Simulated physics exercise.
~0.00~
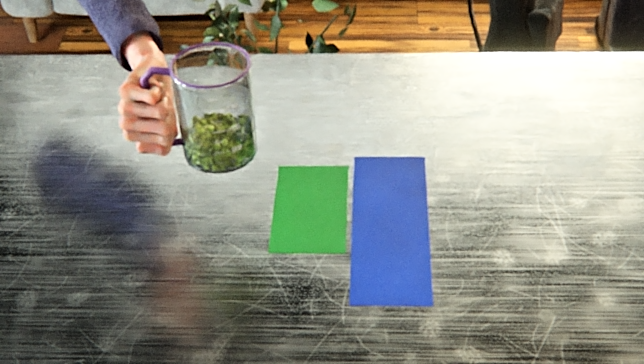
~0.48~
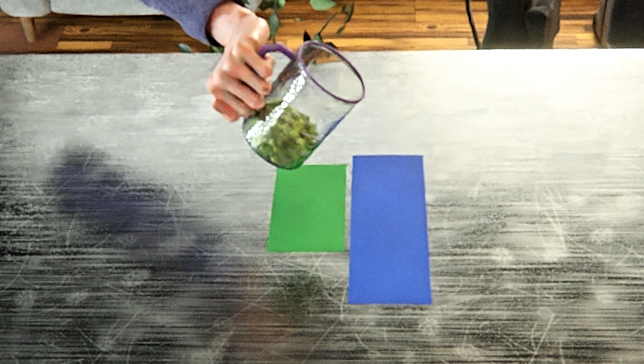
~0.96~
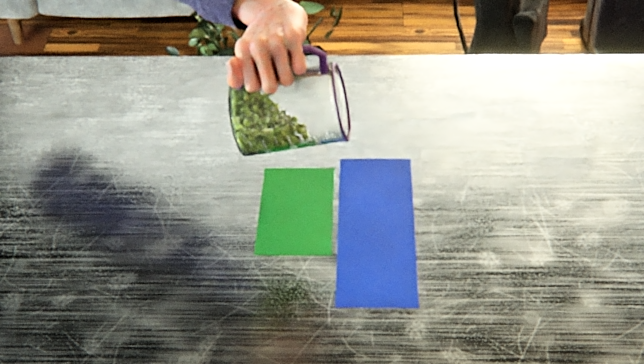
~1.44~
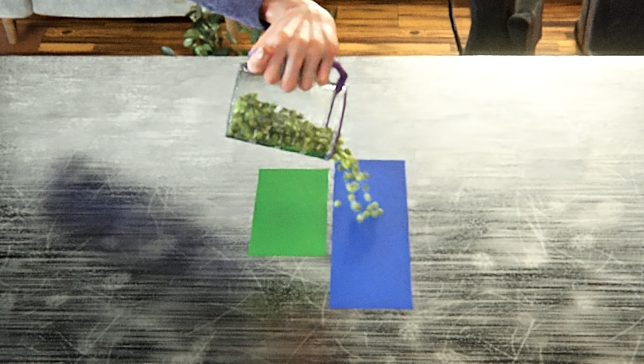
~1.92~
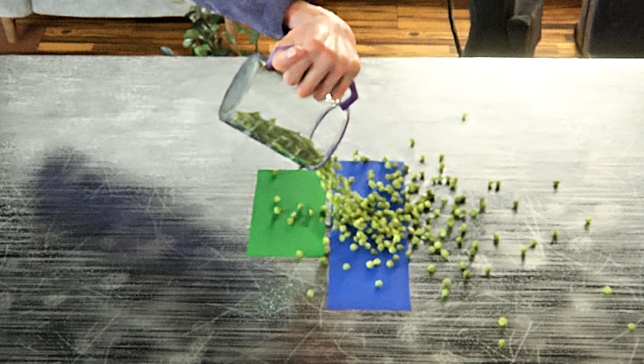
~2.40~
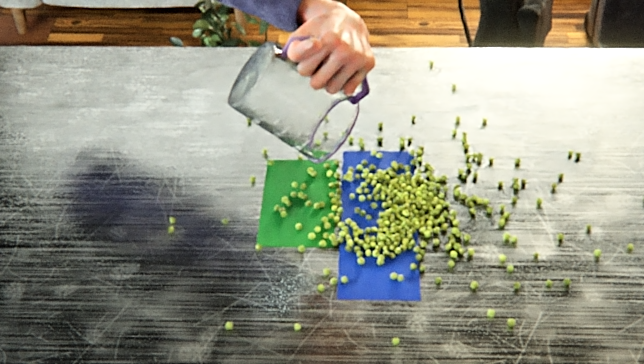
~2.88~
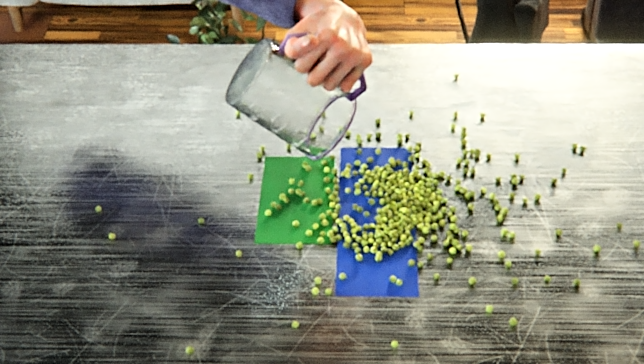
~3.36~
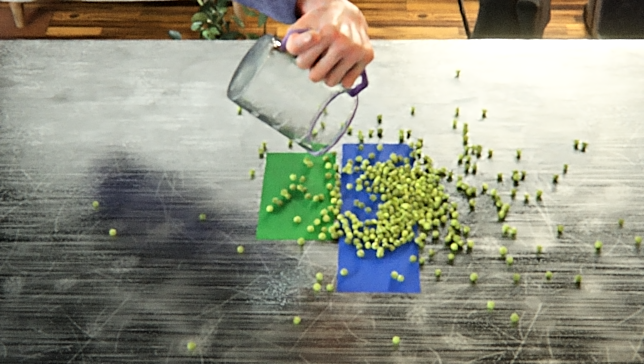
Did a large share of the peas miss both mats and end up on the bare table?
Yes, a large share ended up on the bare table, mostly to the right of the blue mat. The blue mat also held a big share, while the green mat caught only a small part.
